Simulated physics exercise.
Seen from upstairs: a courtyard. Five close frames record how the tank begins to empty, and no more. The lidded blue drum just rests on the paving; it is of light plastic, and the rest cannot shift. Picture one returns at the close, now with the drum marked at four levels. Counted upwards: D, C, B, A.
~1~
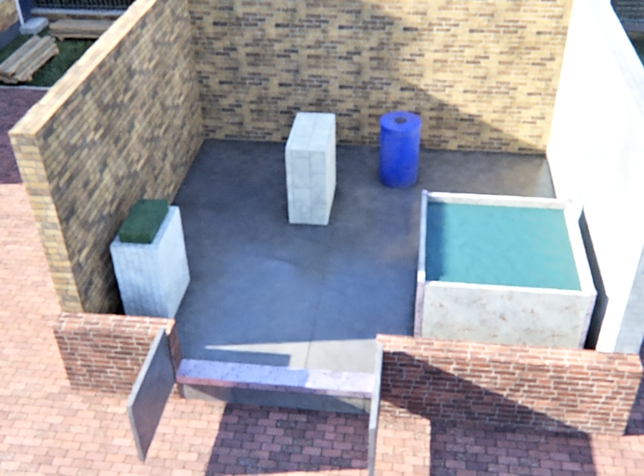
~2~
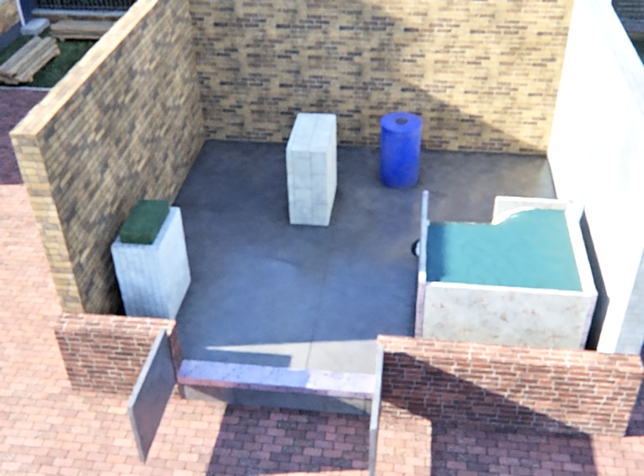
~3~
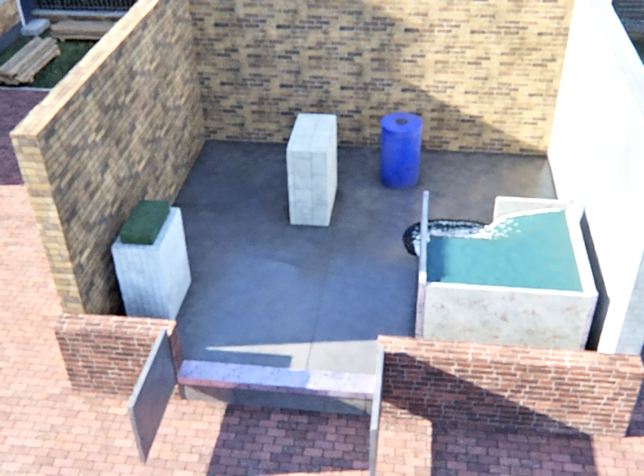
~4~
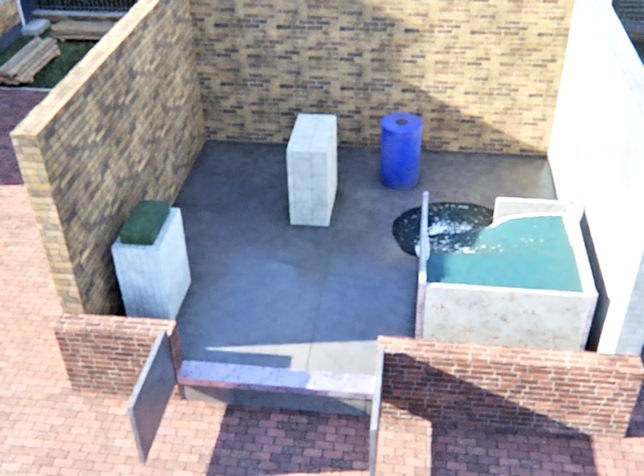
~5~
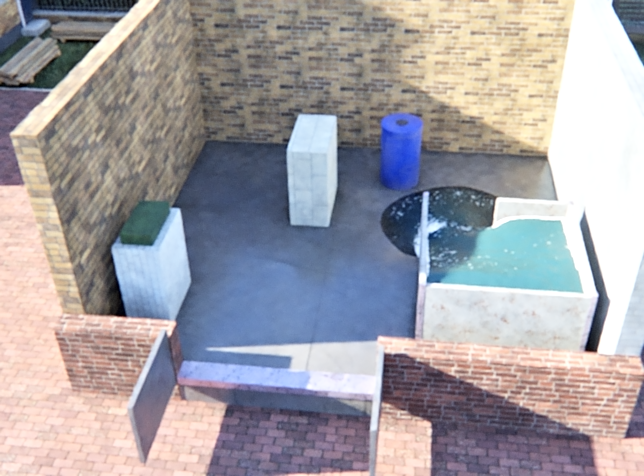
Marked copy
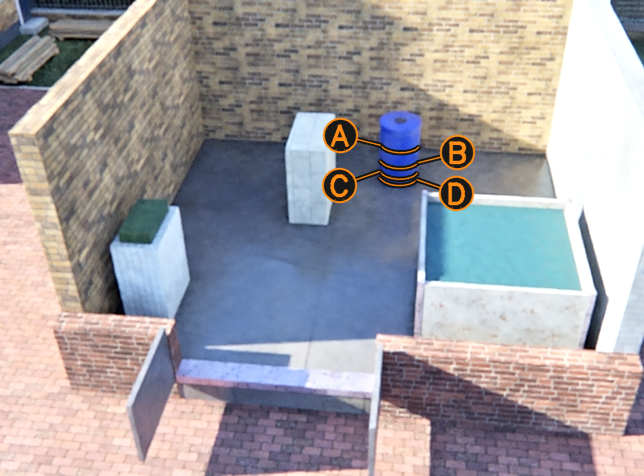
A tank's back wall opens and water pours out, spreading across the grey ground.
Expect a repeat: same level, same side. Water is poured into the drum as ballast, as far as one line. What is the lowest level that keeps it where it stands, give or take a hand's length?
A.
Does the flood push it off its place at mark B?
Yes, it does.
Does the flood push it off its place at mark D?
Yes, it does.
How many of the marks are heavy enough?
One.
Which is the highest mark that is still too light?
Here it is mark B.
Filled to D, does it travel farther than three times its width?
Yes, clearly.
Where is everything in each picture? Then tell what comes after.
The first frame shows lid of the blue drum at (401, 121); tank full, its middle at (500, 245); open gate at (275, 331).
In the second frame, water covers 2 % of the ground, mostly out of sight from here.
In the third frame, 4 % of the ground wet, in view closest to the drum at (412, 233).
In the fourth frame, 7 % of the ground wet, in view closest to the drum at (403, 221).
The fifth frame shows lid of the blue drum at (402, 123); 11 % of the ground wet, in view closest to the drum at (410, 198).
On the marked copy, A at (399, 152); B at (398, 168); C at (397, 179); D at (397, 185); from the bottom up D, C, B, A.
If A is chosen, it does not move.
If B is chosen, it is pushed about half its own width away.
If C is chosen, it is pushed about 5 times its own width away.
If D is chosen, it is pushed about 5 times its own width away.
